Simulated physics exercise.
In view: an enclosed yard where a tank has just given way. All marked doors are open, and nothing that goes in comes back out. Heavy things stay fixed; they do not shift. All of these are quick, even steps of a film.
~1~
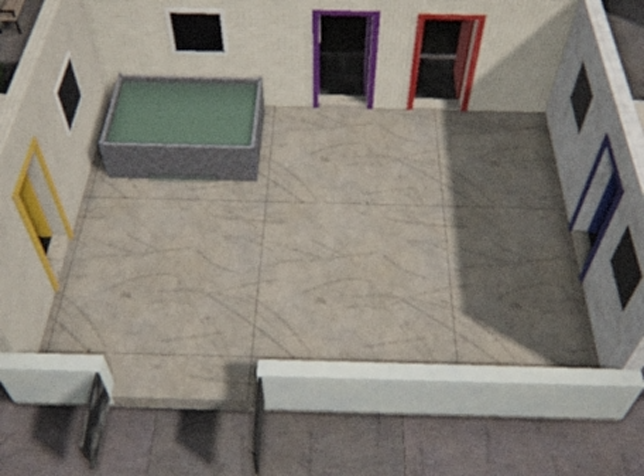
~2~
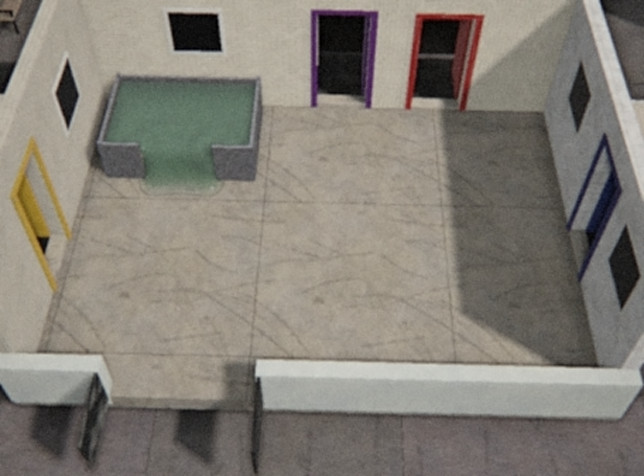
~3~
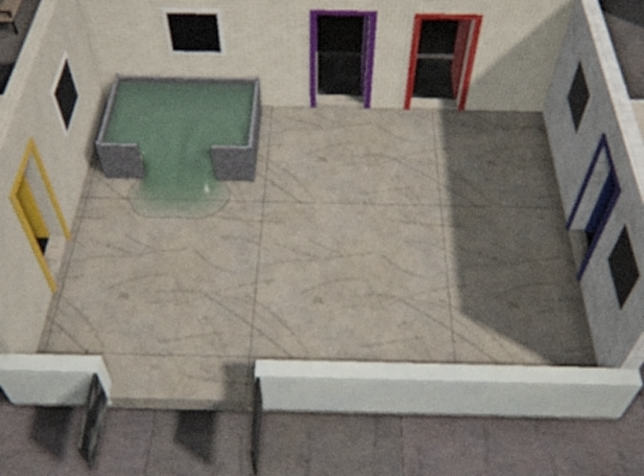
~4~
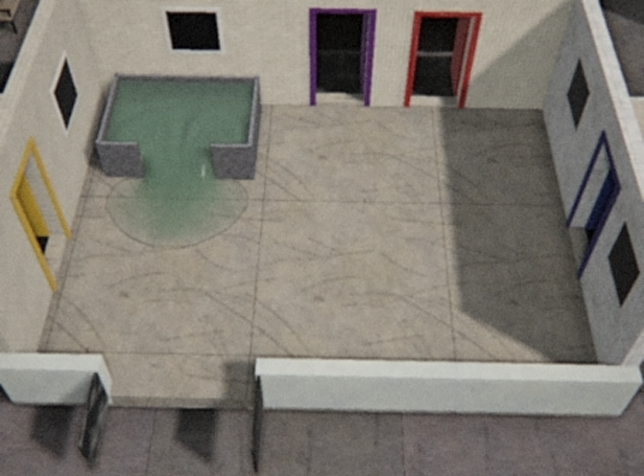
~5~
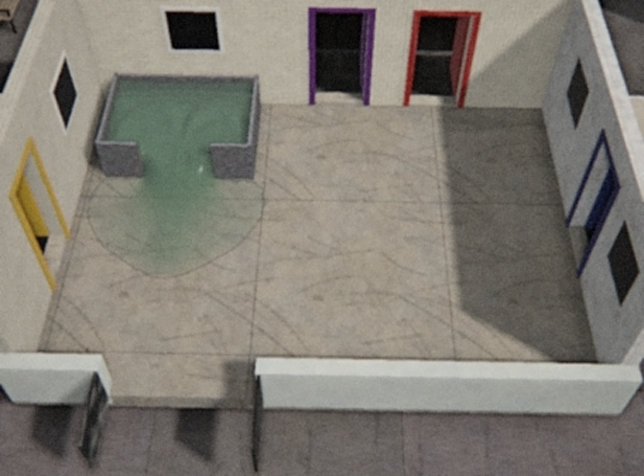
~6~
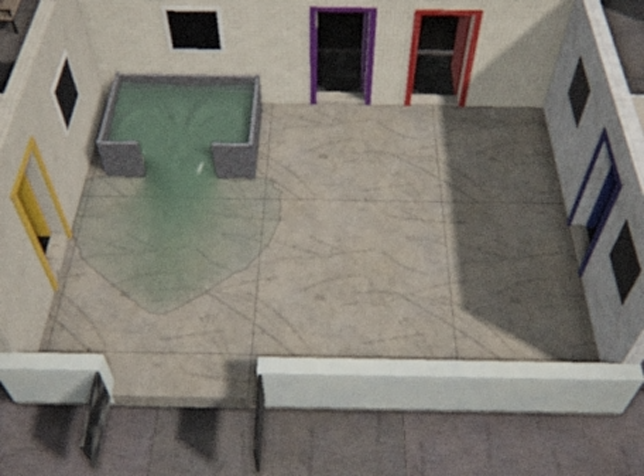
Green water sits still in a grey open tank at the back left of a walled yard, then pours through a gap that opens in the tank's front wall. It fans out across the pale floor, first as a small puddle, then as a broad, thinning sheet reaching toward the viewer.
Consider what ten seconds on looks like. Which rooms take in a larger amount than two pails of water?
One by one: Red door: At most two buckets. Yellow door: At most two buckets. Blue door: At most two buckets. Purple door: At most two buckets.
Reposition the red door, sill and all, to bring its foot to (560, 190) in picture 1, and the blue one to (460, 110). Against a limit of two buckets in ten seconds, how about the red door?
Red falls short.
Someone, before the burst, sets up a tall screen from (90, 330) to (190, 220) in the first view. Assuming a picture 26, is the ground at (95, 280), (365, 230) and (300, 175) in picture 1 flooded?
Log, spots one to three: Swamped; swamped; spared.
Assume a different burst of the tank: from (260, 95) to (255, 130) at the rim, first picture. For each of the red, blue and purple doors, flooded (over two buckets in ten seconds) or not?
Lab note: Red above the mark, blue above the mark, purple above the mark.
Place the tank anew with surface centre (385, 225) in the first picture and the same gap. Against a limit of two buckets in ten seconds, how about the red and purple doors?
Red exceeds the limit, purple falls short.
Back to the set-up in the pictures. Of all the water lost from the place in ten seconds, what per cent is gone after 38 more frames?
Close to 75 %.
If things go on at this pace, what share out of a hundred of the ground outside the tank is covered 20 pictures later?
It should be close to 45 %.
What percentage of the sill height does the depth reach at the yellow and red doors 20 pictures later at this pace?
About 70 %, then 0 %.
A moment on, water covers 30 % of the floor; the red door not reached, the yellow door wet at the sill, nothing in, the blue door not reached, the purple door not reached.
Next, water covers 40 % of the floor; the red door not reached, the yellow door under two buckets in, the blue door not reached, the purple door not reached.
Then, water covers 45 % of the floor; the red door not reached, the yellow door under two buckets in, the blue door not reached, the purple door not reached.
Later, water covers 55 % of the floor; the red door not reached, the yellow door under two buckets in, the blue door wet at the sill, nothing in, the purple door not reached.
In the end, water covers 80 % of the floor; the red door wet at the sill, nothing in, the yellow door under two buckets in, the blue door wet at the sill, nothing in, the purple door not reached.
